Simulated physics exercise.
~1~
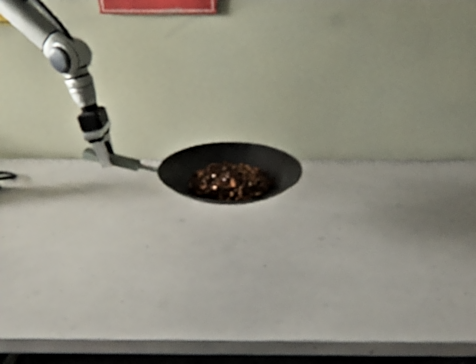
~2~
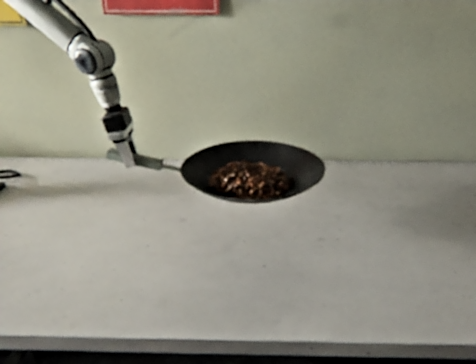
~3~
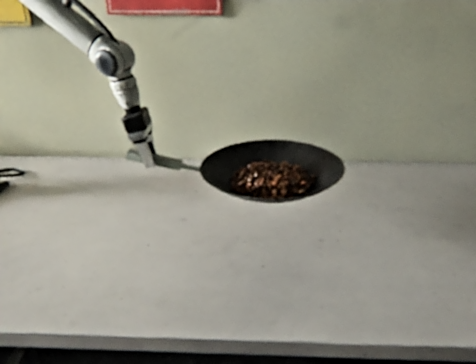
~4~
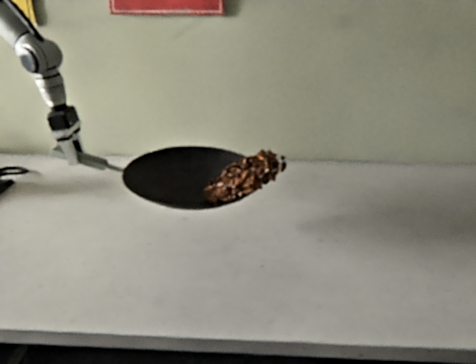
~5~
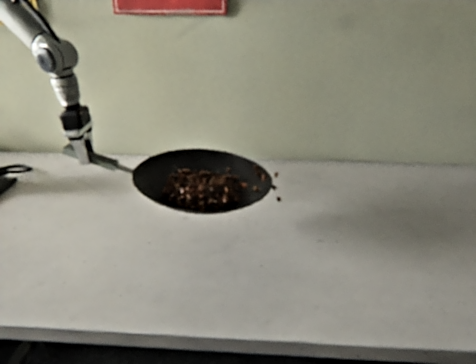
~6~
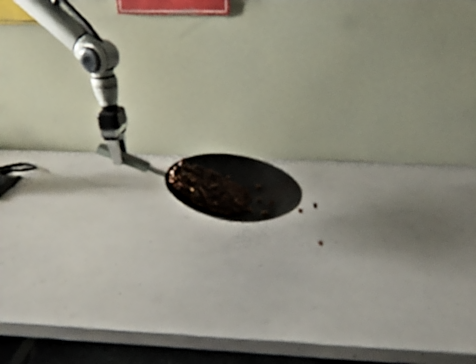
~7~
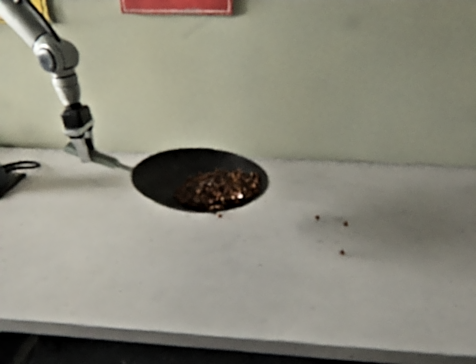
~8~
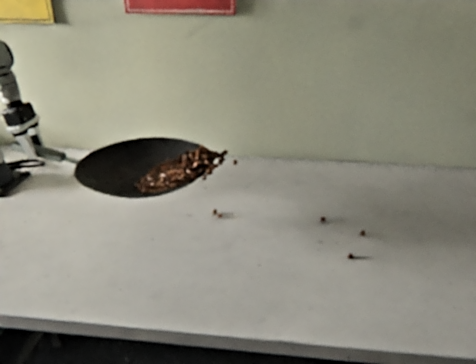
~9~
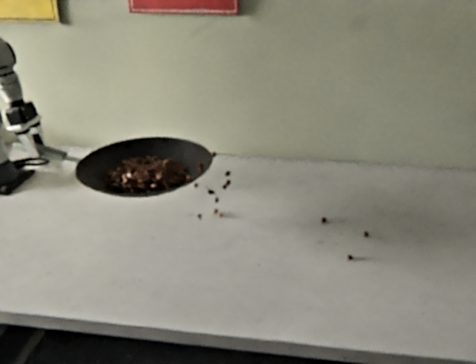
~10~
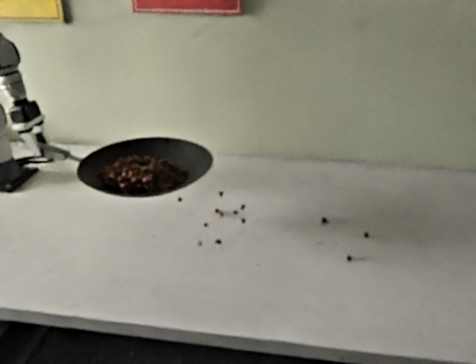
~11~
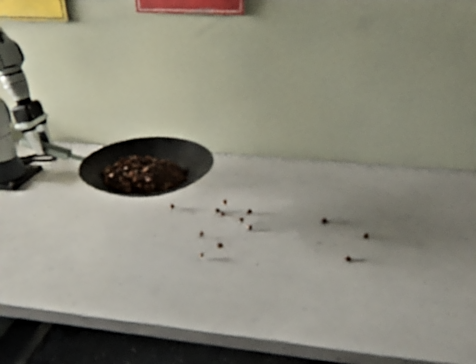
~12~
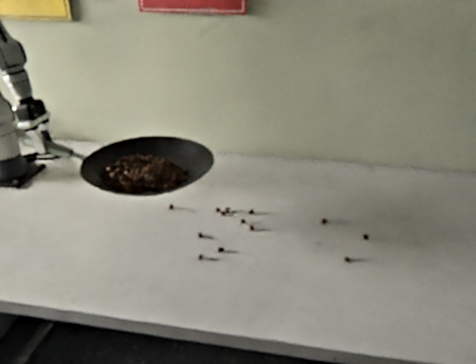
We see a robot arm holding a dark wok of small brown pellets above a pale table, moving it right, then jerking it left and back and forth, tossing the contents. Several pellets spill onto the table, and the wok comes to rest at left, still holding most of them.
